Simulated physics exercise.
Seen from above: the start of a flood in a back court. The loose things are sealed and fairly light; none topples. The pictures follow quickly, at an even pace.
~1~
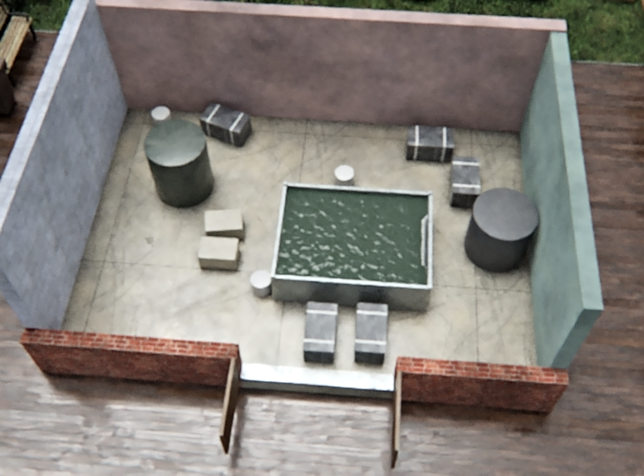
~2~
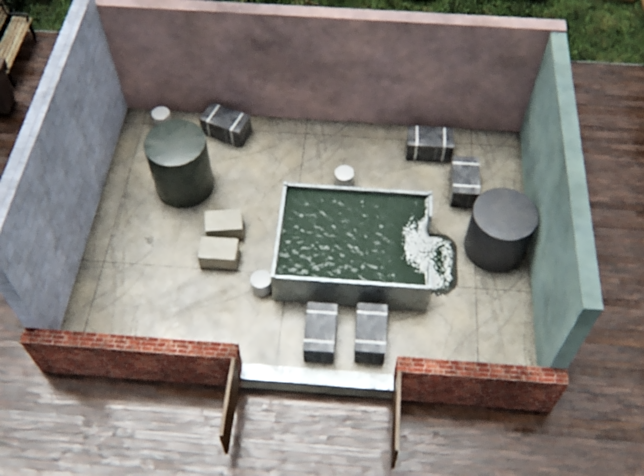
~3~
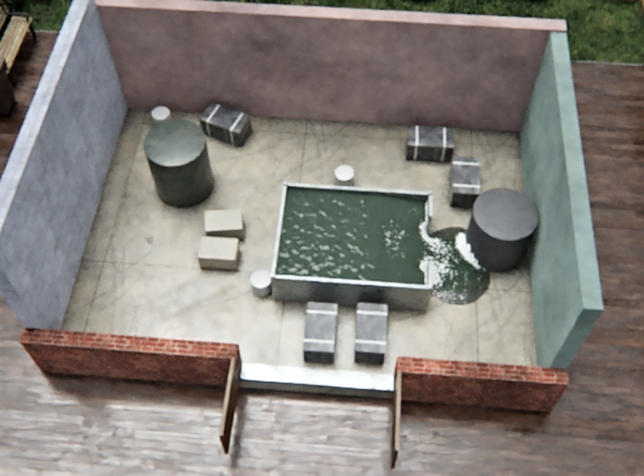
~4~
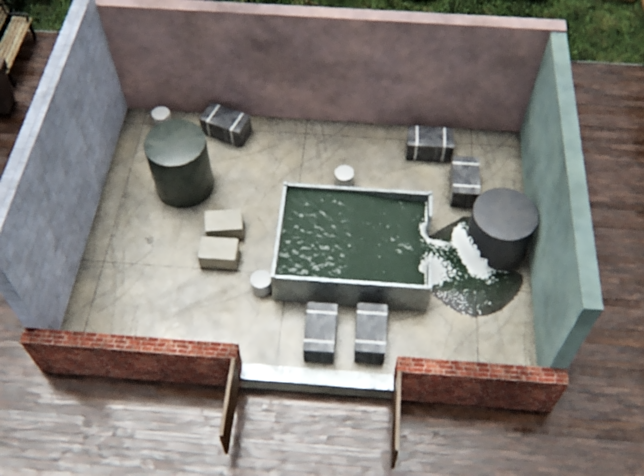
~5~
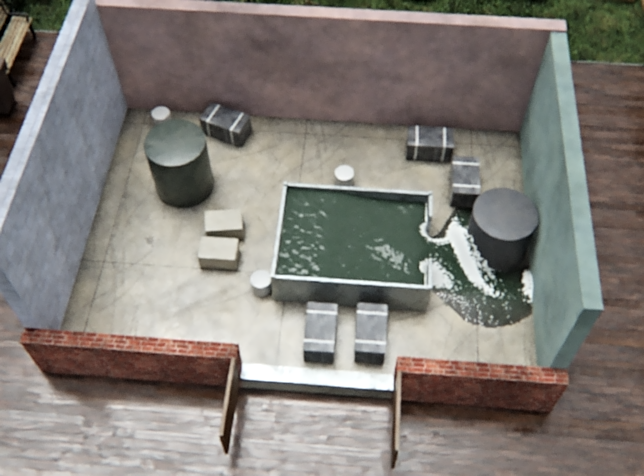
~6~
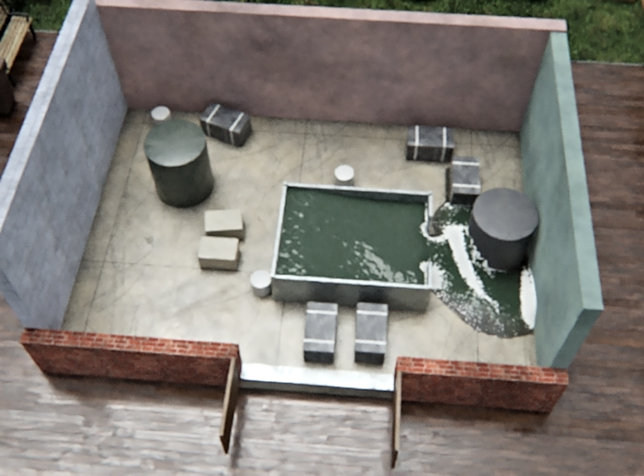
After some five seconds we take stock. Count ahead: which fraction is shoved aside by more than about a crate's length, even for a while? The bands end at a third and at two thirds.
That comes to under a third.
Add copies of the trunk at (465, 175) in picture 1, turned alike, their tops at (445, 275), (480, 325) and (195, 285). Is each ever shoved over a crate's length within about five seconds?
In that order: Swept aside, moved that far, under that.
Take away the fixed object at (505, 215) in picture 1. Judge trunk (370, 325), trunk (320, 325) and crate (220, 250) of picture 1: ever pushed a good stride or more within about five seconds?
In turn: Moved that far, swept aside, short of that.
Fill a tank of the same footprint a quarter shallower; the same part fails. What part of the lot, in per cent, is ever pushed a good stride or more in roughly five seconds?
Roughly 20 per cent.
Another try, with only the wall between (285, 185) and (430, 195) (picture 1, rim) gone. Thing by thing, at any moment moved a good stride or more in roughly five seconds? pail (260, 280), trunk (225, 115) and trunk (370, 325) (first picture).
In that order: Not that far, shifted that much, short of that.
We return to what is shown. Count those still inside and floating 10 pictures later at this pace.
The number is 0.
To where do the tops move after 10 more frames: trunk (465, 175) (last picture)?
At about (467, 145).
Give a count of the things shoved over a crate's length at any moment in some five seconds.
3 of them.
A moment on, 0 of 10 are well off their spots; 0 afloat.
Next, 1 of 10 are well off their spots; 0 afloat.
Later, 3 of 10 are well off their spots; 0 afloat.
In the end, 3 of 10 are well off their spots, and 3 have been at some point; 0 afloat.
